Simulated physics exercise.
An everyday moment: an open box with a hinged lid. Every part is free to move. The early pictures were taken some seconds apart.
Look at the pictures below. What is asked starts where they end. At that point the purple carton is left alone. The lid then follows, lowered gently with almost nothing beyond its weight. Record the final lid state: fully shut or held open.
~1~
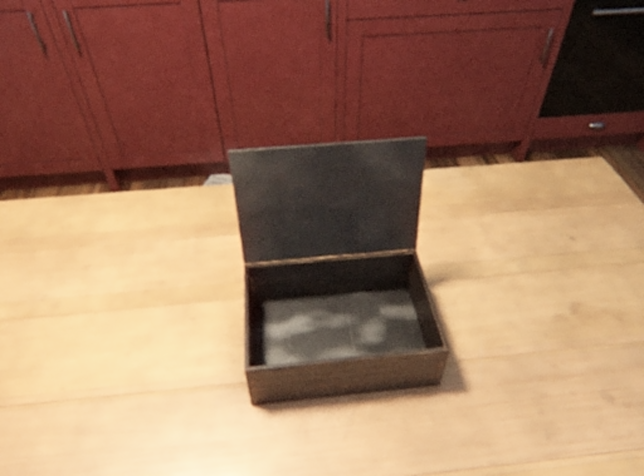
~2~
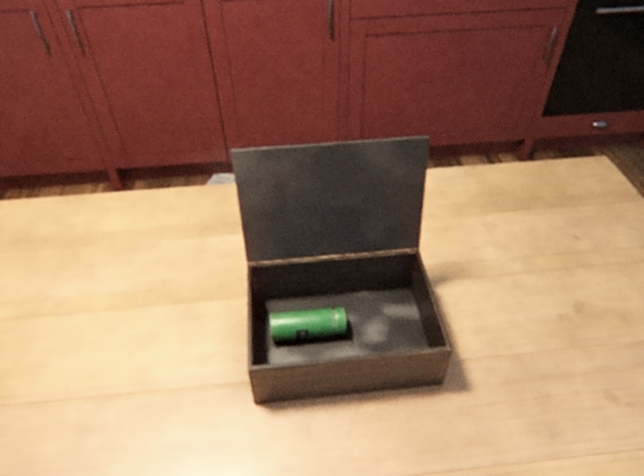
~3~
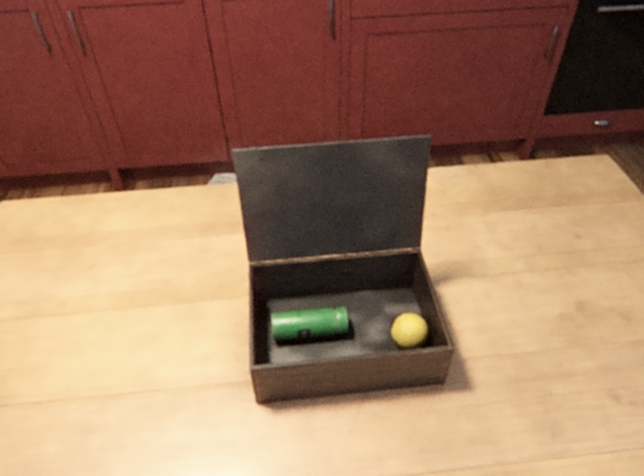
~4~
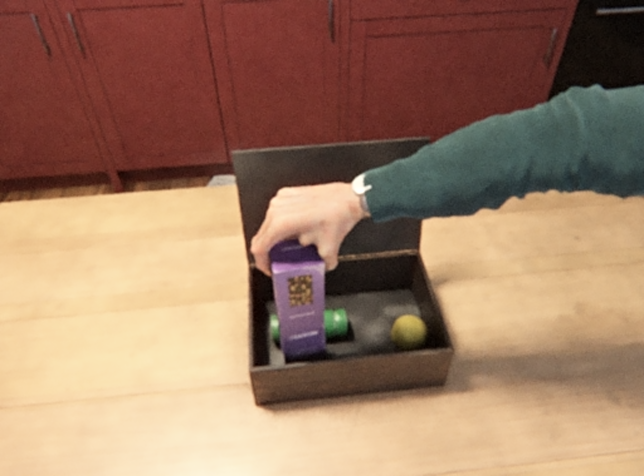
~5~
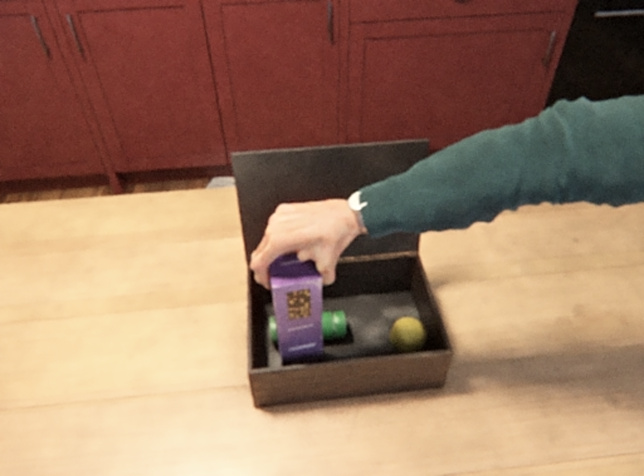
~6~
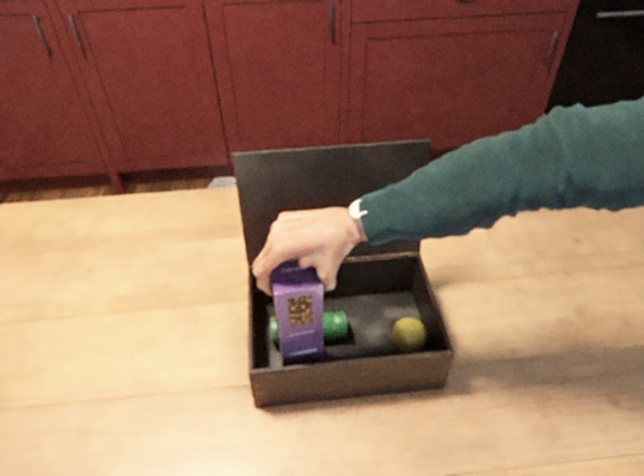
Final lid state: Held open.
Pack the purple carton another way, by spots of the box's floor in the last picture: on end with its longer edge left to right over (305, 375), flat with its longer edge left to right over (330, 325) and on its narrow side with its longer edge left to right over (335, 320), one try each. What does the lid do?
At first it fails to shut, the second time it manages to shut, and the third time it manages to shut.
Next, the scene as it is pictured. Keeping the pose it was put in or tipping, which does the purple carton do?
The purple carton ends up leaning.
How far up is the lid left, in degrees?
I'd put it at roughly 18°.
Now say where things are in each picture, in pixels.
In the first frame, the last thing is not in view yet.
In the second frame, the last thing is not in view yet.
In the third frame, the last thing is not in view yet; yellow lemon (410, 332).
The fourth frame shows coming down; purple carton (299, 308); yellow lemon (409, 334).
The fifth frame shows coming down; purple carton (298, 320); yellow lemon (408, 336).
The sixth frame shows put in, still held; purple carton (299, 326); yellow lemon (409, 336).
Then, 1.30 s after the last picture, lid 81° above the rim.
Then, 1.70 s after the last picture, lid 49° above the rim.
Then, 2.10 s after the last picture, lid 27° above the rim; purple carton tipped 28° from how it was near (303, 344).
Then, 2.70 s after the last picture, lid 18° above the rim; purple carton tipped 58° from how it was near (302, 337); green shaker rolled about its own width.
At rest, lid 18° above the rim; tipped over in the box, purple carton; moved from the start, green shaker; yellow lemon in place. Seen from the same camera at the end, purple carton near (302, 336).
